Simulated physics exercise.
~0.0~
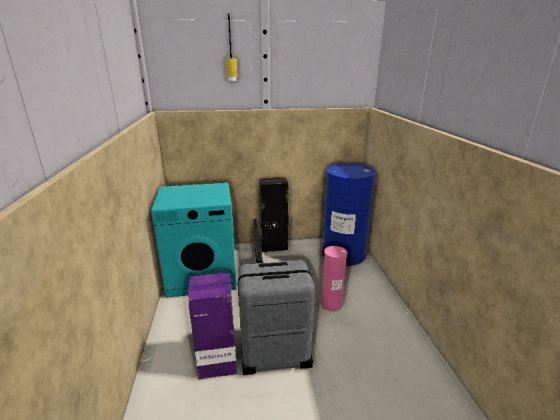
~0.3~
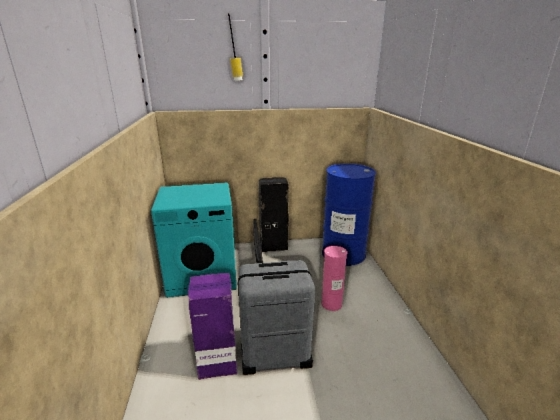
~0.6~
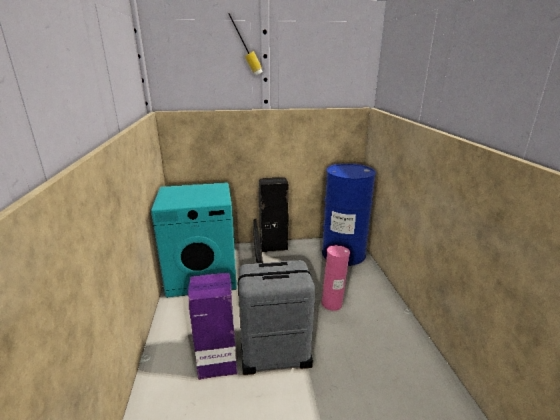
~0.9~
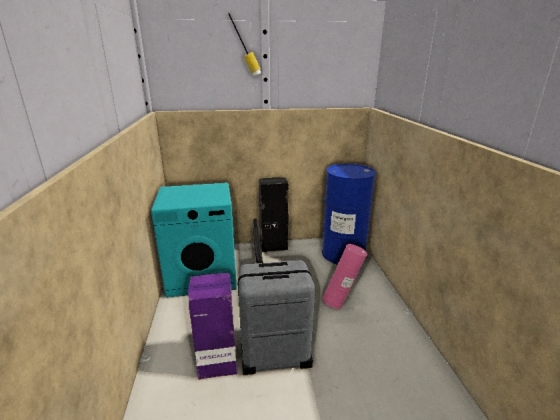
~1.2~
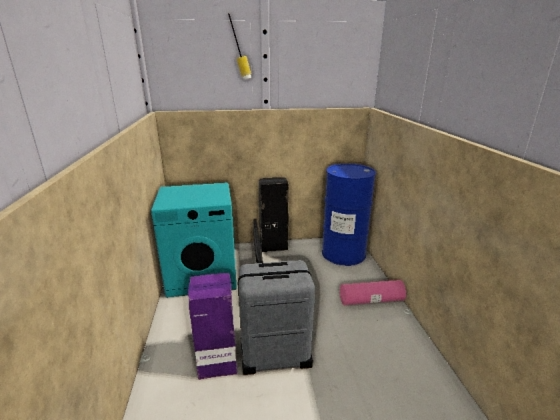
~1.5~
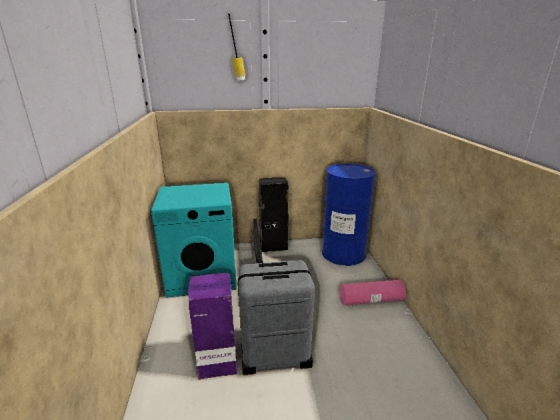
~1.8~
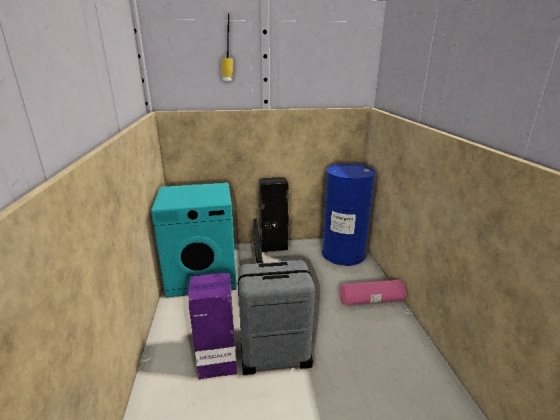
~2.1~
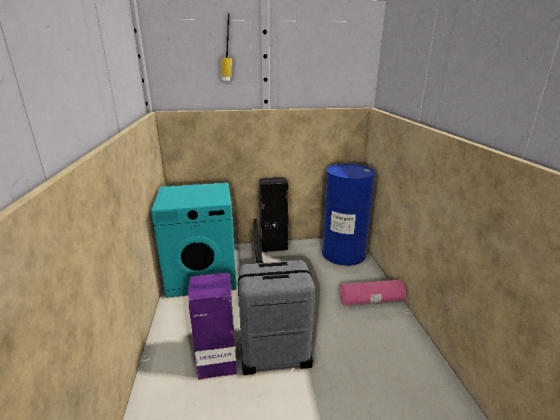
A blue drum, a turquoise appliance, a grey case, a purple box and a black box stayed put in a load bay while the hanging lamp swung right and a pink canister tipped right, ending on its side as the lamp swung back.
